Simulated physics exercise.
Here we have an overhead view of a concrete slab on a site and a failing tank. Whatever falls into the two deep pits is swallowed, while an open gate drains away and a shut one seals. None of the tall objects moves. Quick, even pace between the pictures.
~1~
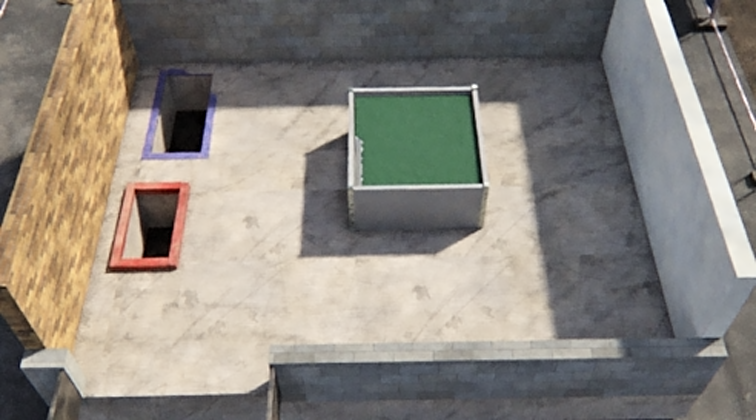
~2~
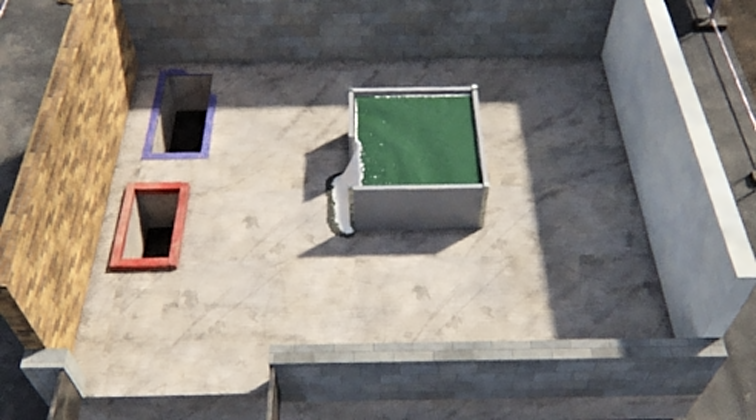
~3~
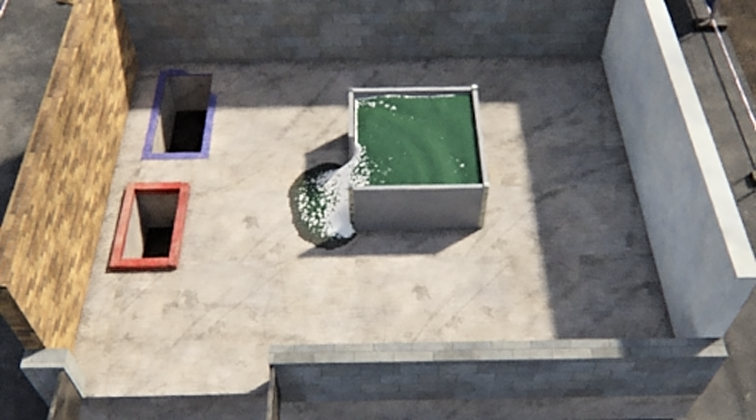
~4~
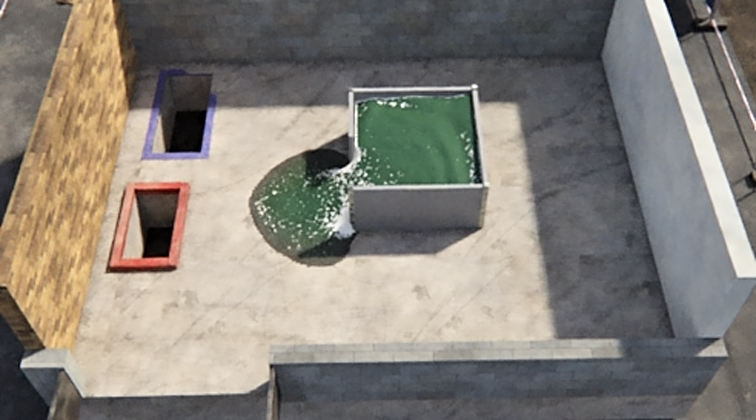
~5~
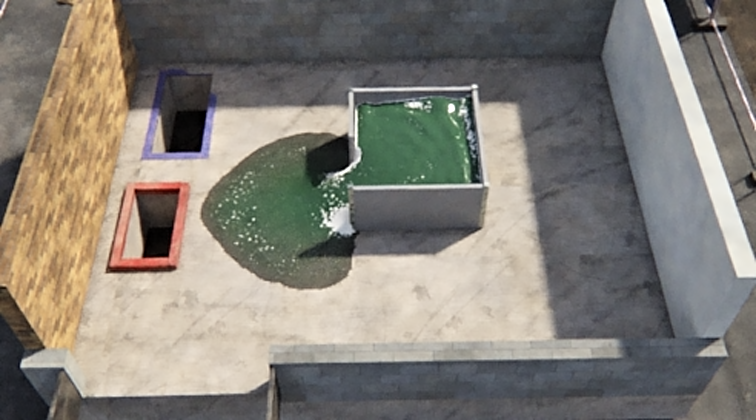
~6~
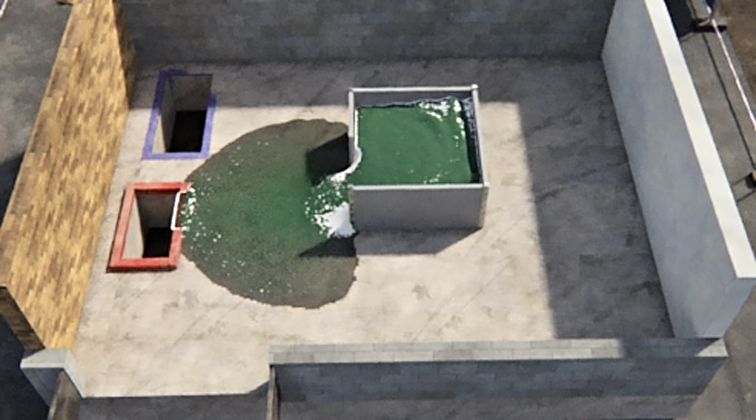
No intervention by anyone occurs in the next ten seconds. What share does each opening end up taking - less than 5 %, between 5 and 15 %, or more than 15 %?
One by one: The gate gets a big share of it - past fifteen per cent; the red pit gets a big share of it - past fifteen per cent; the blue pit gets a big share of it - past fifteen per cent.
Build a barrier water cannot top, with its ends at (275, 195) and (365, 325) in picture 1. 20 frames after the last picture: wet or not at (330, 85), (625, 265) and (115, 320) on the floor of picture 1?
Result, listed order: Spot 1 reached by the flood, spot 2 reached by the flood, spot 3 kept clear of the flood.
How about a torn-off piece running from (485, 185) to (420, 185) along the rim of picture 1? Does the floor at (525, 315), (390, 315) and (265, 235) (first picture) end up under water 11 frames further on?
Well, the first is hit by the spill, the next hit by the spill, the last missed by the spill.
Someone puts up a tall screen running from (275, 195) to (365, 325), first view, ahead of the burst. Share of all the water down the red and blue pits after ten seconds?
Red 0 %, blue 40 %.
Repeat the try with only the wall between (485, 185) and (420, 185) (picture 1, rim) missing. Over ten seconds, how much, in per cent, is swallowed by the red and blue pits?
Per cent: Red 0, blue 10.
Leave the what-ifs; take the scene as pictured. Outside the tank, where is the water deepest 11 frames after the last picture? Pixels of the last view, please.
I would choose the pixel (68, 378).
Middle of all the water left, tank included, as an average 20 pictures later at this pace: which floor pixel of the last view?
Roughly (304, 205).
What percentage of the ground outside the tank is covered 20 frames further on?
Roughly 35 %.
A moment on, water covers 30 % of the floor; the gate 0 %, the red pit 5 %, the blue pit 2 %.
Next, water covers 35 % of the floor; the gate 3 %, the red pit 12 %, the blue pit 5 %.
Then, water covers 35 % of the floor; the gate 9 %, the red pit 17 %, the blue pit 10 %.
Later, water covers 35 % of the floor; the gate 20 %, the red pit 20 %, the blue pit 17 %.
In the end, water covers 30 % of the floor; the gate 30 %, the red pit 20 %, the blue pit 24 %.
